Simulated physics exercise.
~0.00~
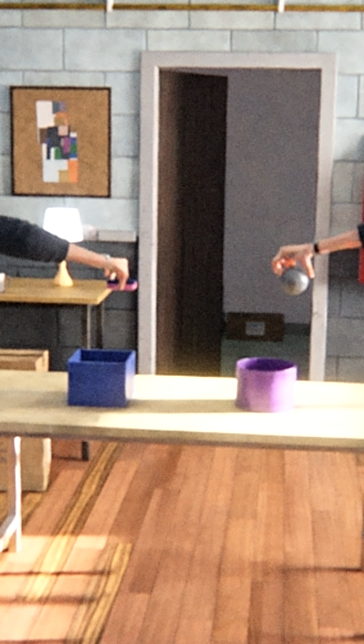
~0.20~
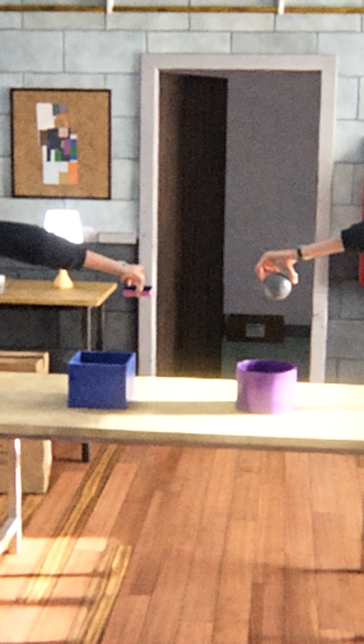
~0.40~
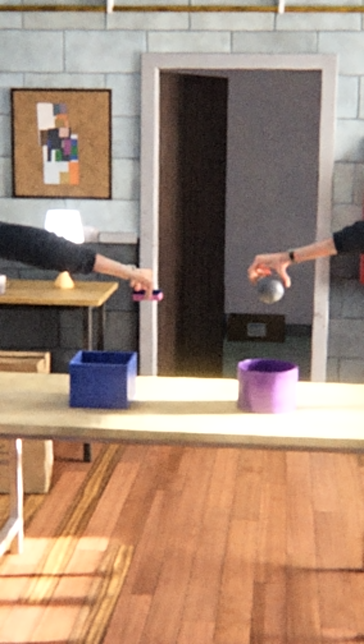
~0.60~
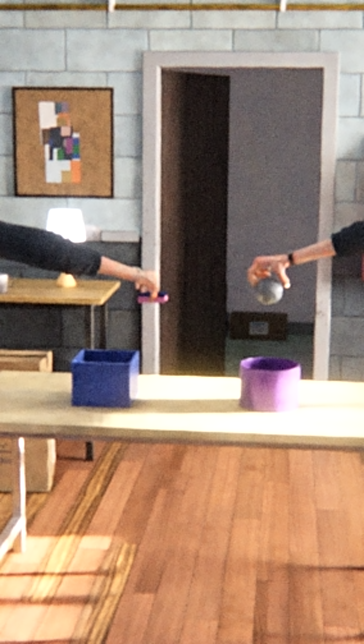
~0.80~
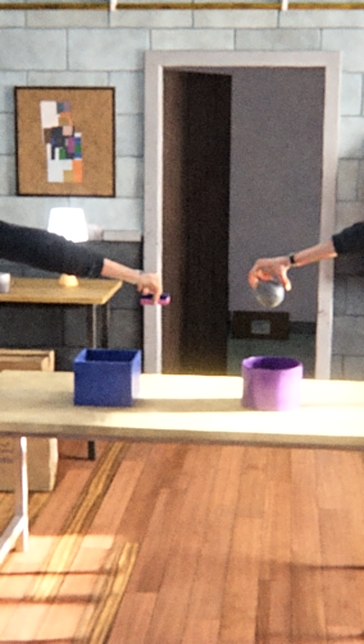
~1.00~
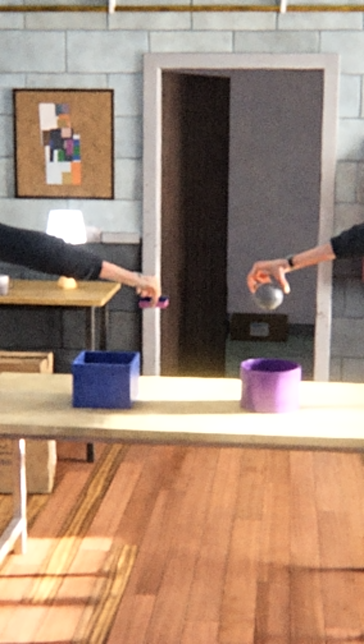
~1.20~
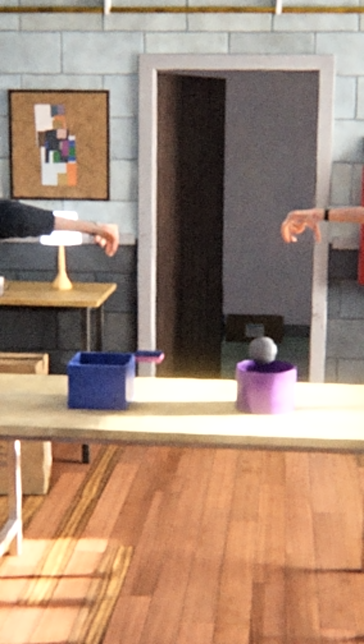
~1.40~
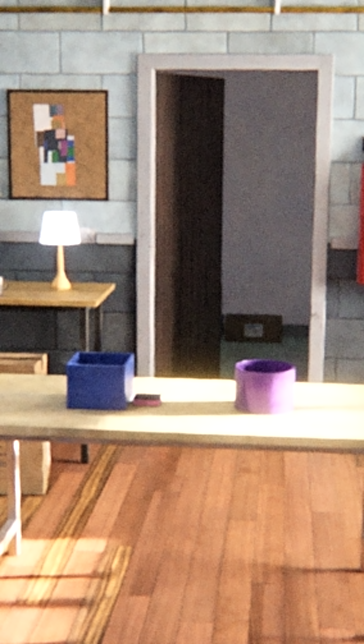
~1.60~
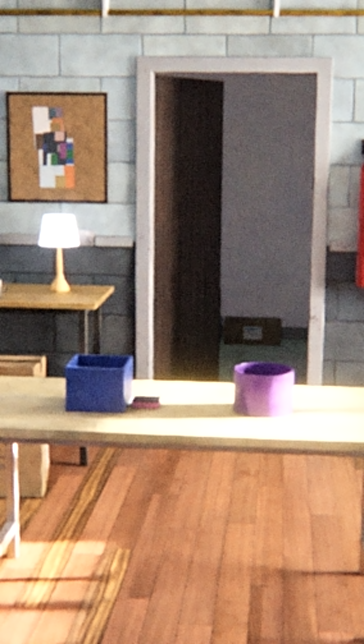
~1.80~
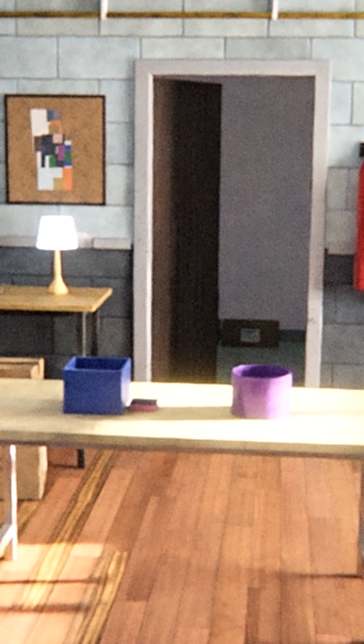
Two hands reached in from either side above a table, holding a pink sponge near a blue basket and a grey ball over a purple bin, then let go; the ball dropped into the bin, while the sponge landed on the table beside the basket.
